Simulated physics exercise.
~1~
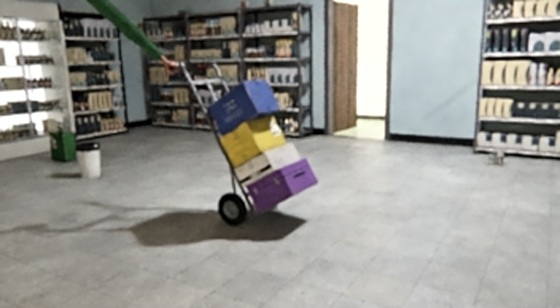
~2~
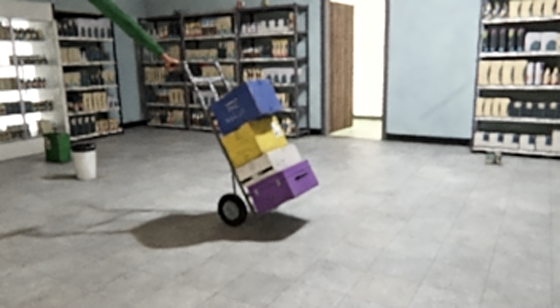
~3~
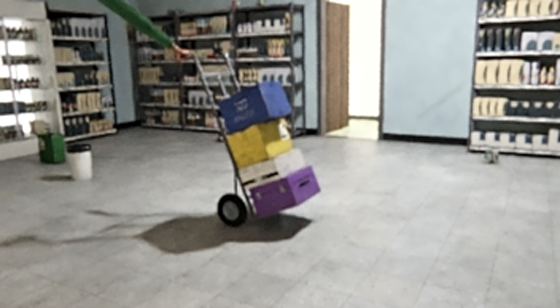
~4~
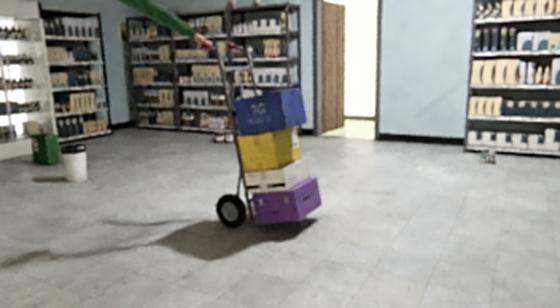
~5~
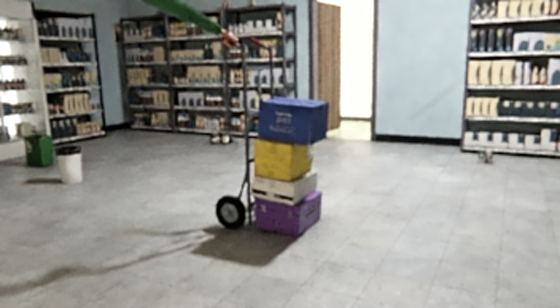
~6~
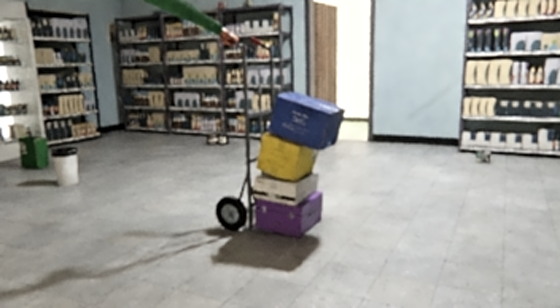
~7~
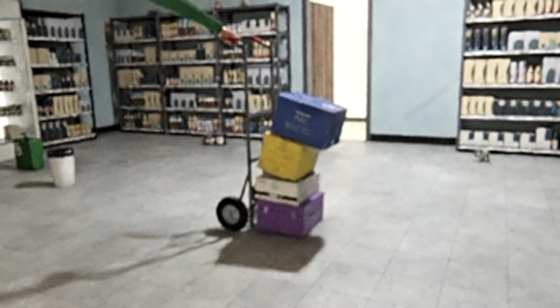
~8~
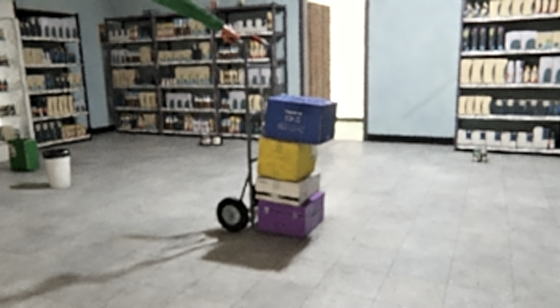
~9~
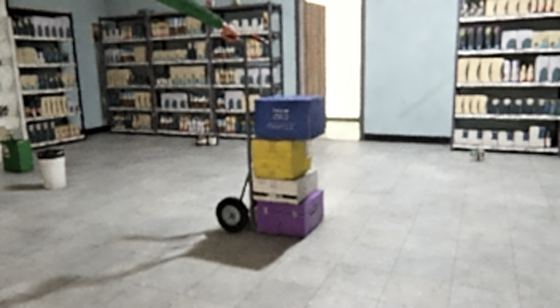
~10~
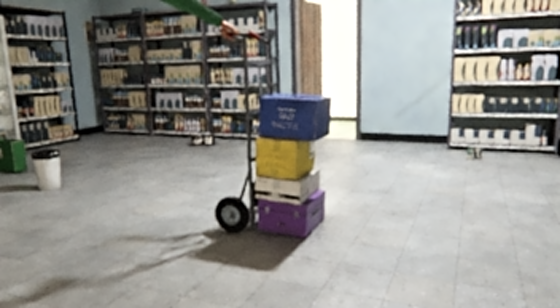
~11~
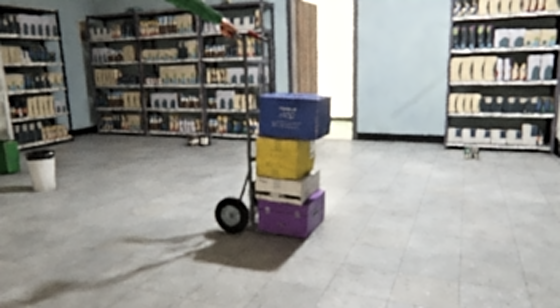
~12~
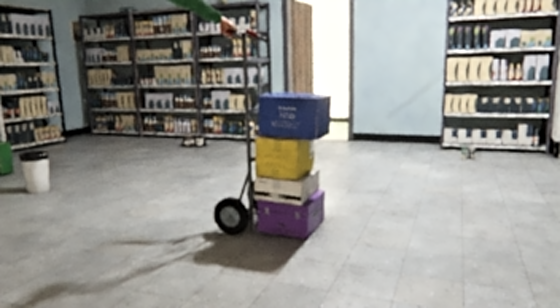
A two-wheeled hand truck stacked with four boxes swings from a backward lean to upright in a room lined with shelves, its blue and yellow boxes tipping to the right, then rocking back and settling above the white and purple ones, still stacked.
